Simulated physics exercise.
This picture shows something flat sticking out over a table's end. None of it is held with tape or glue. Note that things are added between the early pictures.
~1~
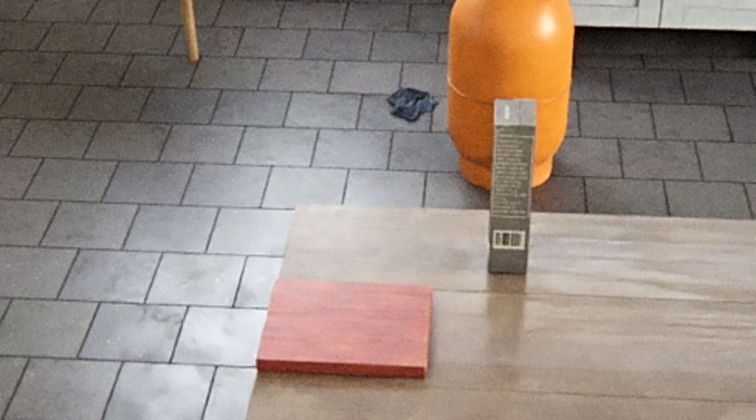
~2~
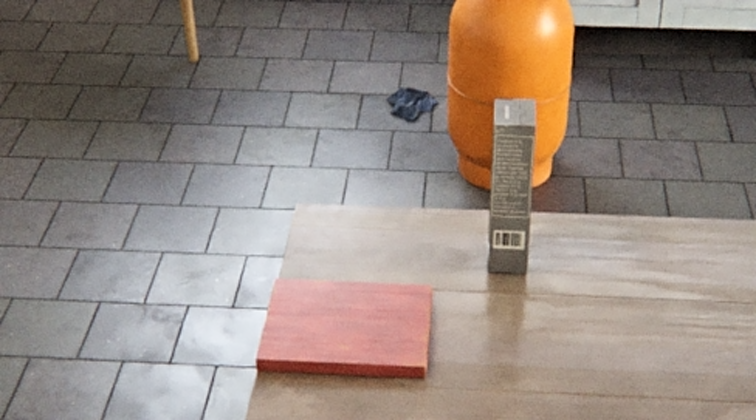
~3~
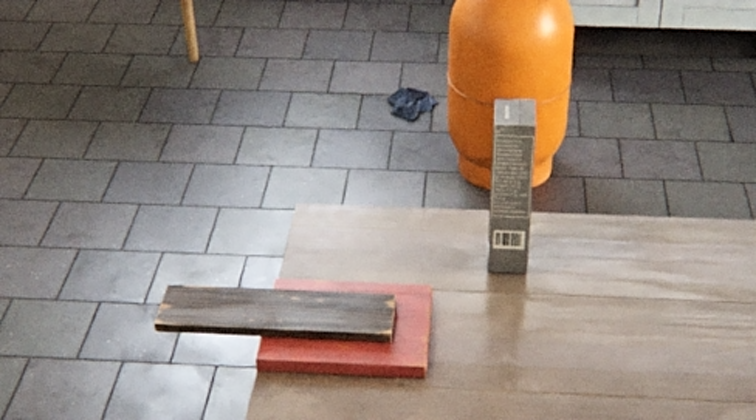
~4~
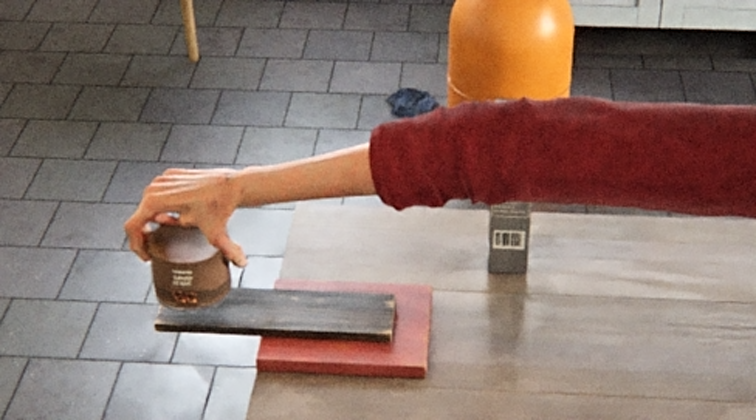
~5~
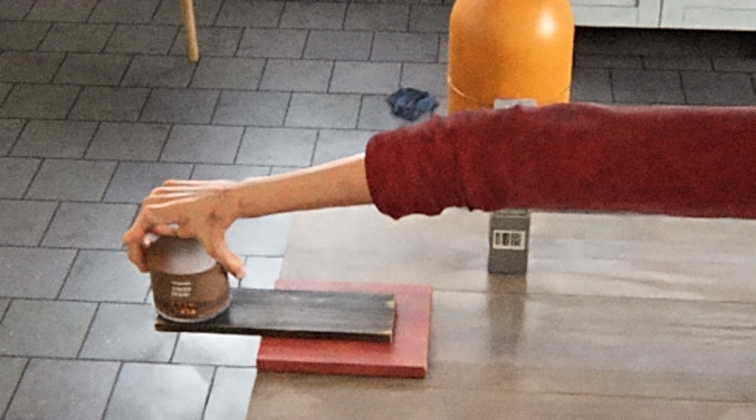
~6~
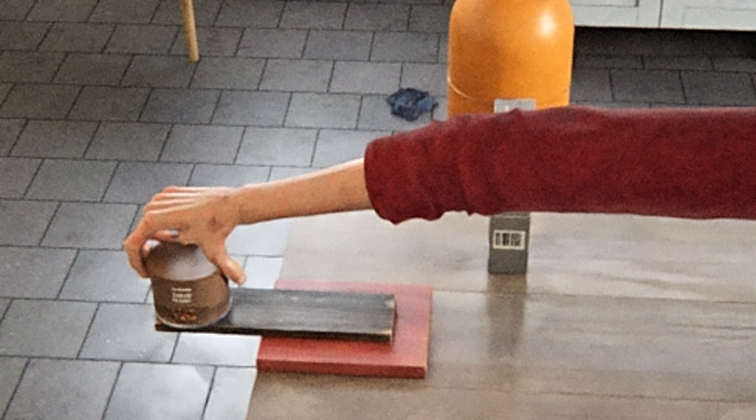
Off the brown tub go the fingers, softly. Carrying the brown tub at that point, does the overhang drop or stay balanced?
Most likely it will topple.
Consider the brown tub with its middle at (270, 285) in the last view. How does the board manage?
After that it stays where it is.
Then, 0.40 s after the last picture, brown tub now down on the floor or falling; black board tipped 74° from how it was.
Then, 0.60 s after the last picture, black board now down on the floor or falling.
Then, 0.90 s after the last picture, things are still on the move.
By the end, down on the floor or falling, black board and brown tub; the other 2 in place. The board tips off the edge.
